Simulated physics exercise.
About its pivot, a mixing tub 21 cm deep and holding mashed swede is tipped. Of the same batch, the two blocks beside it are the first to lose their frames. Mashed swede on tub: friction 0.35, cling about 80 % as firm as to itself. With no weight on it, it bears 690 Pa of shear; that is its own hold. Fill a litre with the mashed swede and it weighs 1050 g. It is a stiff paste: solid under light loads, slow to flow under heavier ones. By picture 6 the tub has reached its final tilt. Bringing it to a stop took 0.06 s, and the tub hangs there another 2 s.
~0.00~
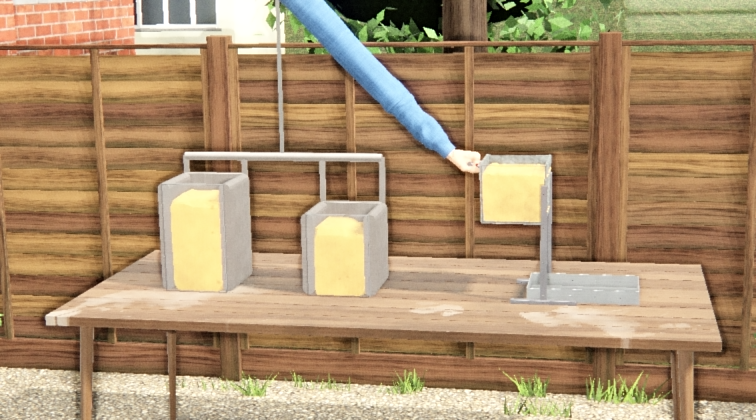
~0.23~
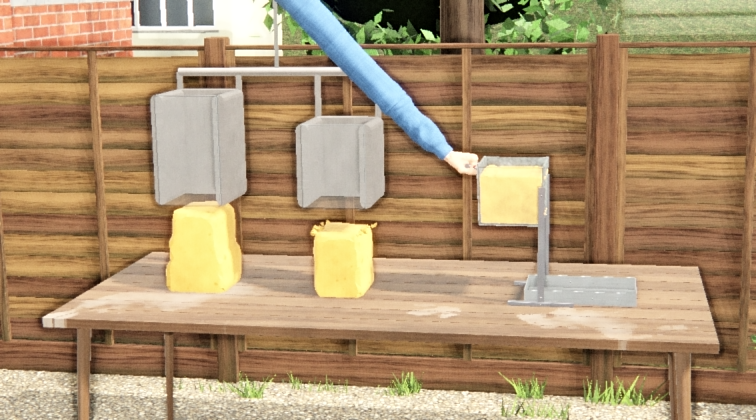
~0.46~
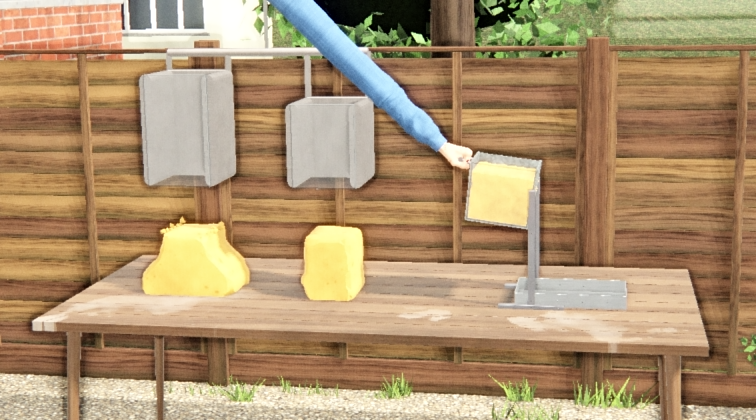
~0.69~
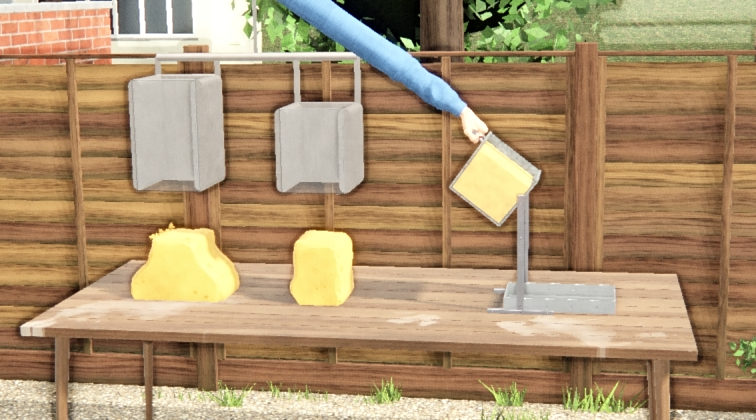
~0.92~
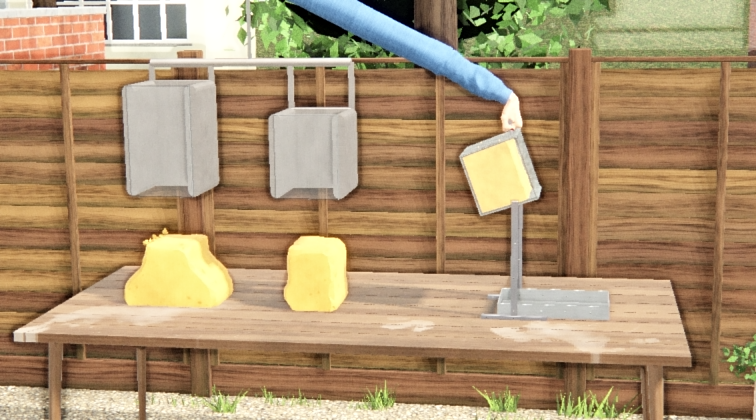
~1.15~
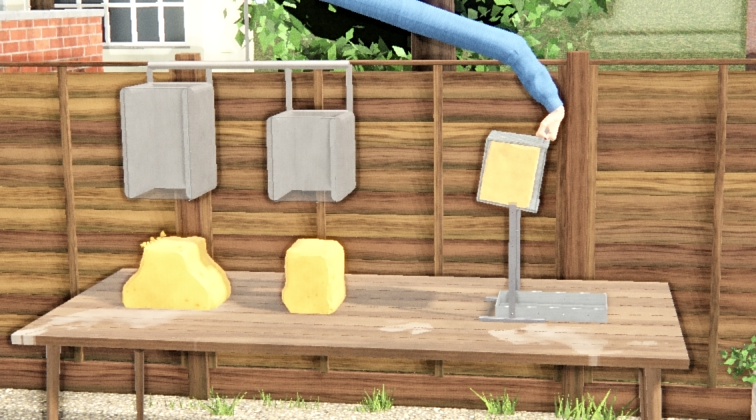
Two grey moulds lift off yellow blocks, the left one slumps, and a hand tilts a tub.
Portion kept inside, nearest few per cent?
Near 49 %.
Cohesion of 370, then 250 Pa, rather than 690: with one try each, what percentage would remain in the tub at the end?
Respectively, close to 35 % and close to 30 %.
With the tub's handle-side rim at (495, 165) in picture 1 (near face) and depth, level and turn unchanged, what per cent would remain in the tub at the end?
100 %.
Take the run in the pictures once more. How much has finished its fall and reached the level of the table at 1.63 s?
About 0 per cent.
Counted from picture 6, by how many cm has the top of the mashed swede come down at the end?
Roughly 12 cm.
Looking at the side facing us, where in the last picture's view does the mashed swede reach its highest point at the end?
On the near face, the top ends up close to (506, 175).
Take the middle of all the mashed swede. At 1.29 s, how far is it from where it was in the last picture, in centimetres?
3 cm.
After 1.29 s, the tub is at 99 degrees and holds 100 %.
After 1.46 s, the tub is at 99 degrees and holds 84 %.
After 1.63 s, the tub is at 99 degrees and holds 64 %.
After 1.80 s, the tub is at 99 degrees and holds 49 %.
After 3.15 s, the tub is at 99 degrees and holds 49 %.
